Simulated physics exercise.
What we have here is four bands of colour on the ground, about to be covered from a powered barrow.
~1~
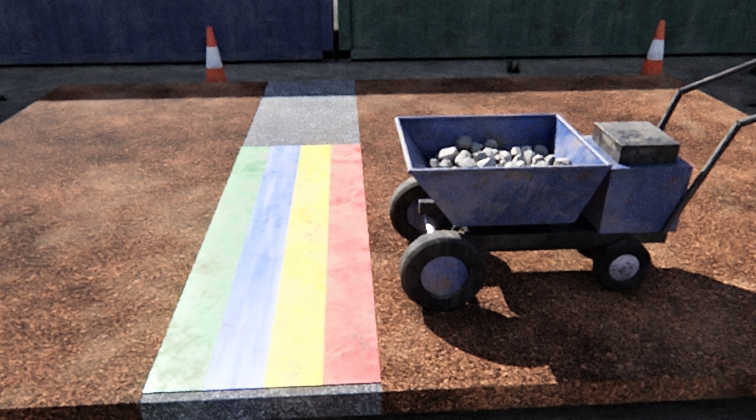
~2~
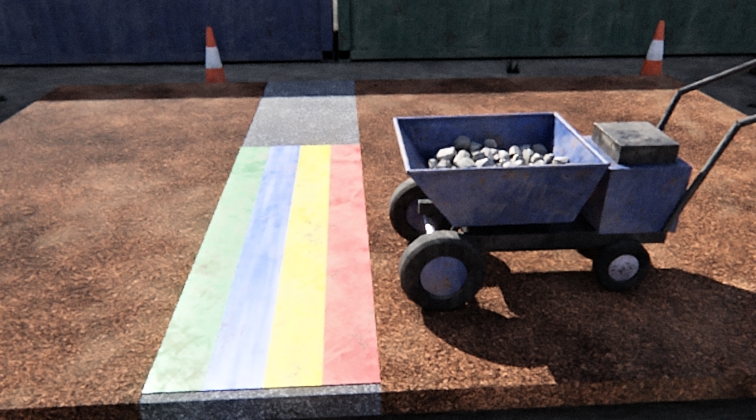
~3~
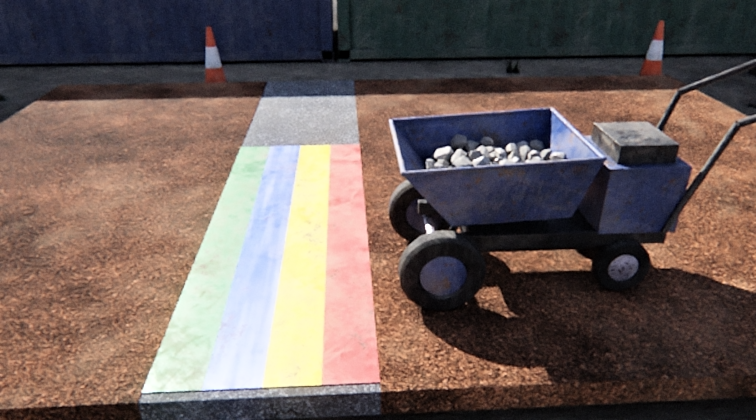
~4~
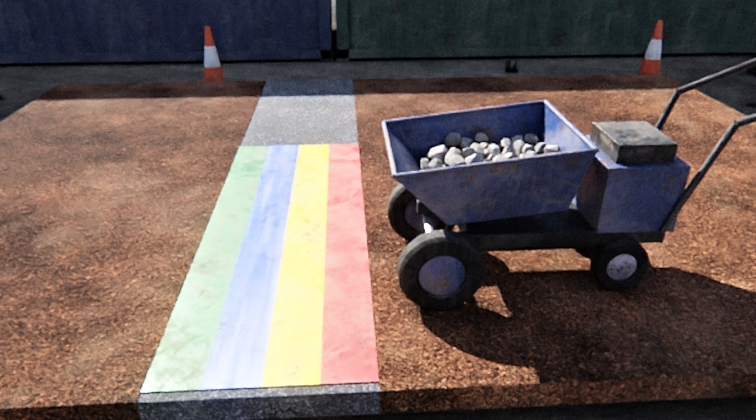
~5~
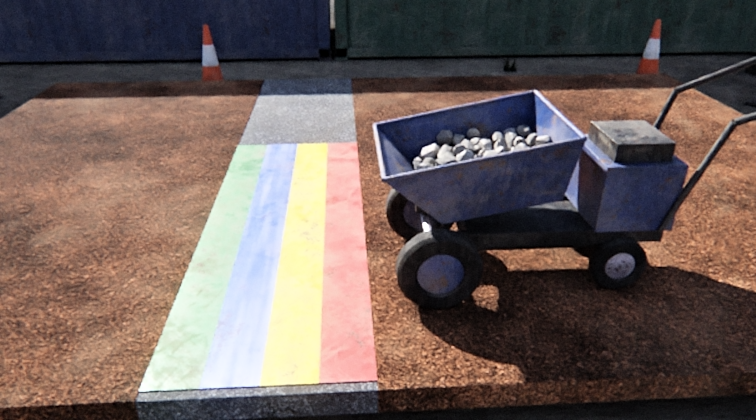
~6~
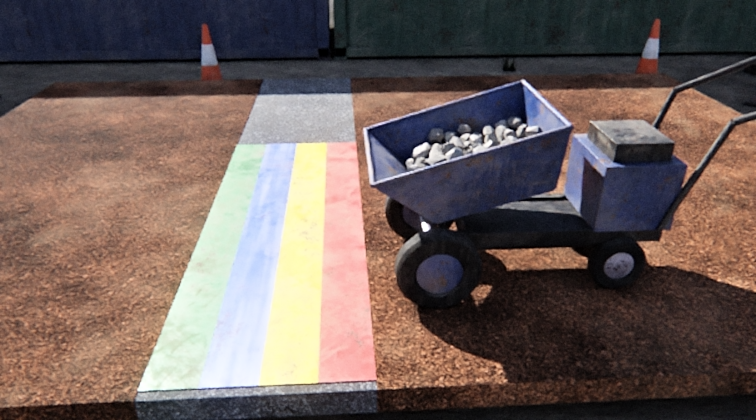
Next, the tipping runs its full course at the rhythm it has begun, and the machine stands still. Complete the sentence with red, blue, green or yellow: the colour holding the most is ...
The colour holding the most is yellow.
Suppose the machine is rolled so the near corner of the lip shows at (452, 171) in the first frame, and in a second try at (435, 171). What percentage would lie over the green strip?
First try: Some 0 %; second try: 0 %.
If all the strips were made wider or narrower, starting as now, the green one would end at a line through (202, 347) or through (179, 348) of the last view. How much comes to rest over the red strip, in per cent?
In turn, 0 and 0 in a hundred.
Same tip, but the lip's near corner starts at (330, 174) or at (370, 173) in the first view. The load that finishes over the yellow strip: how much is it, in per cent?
You'd get 0 in a hundred the first time and 10 in a hundred the second.
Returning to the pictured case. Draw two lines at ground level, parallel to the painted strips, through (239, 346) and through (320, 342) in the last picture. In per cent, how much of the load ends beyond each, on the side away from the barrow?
Respectively 20 and 80 percent.
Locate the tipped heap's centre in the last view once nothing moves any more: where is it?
Around (282, 268), give or take.
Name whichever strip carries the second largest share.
I'd say the blue one.
Soon, skip tipped steeply; all in the skip.
A while on, skip tipped right over; most in the skip; about a quarter over the yellow strip.
Towards the end, skip tipped right over; about a quarter in the skip; about a third over the yellow strip; about a quarter over the blue strip; a small part over the green strip; a stray few off the paint.
Finally, skip tipped right over; a small part in the skip; a stray few over the red strip; about half over the yellow strip; about a quarter over the blue strip; a small part over the green strip; a stray few off the paint.
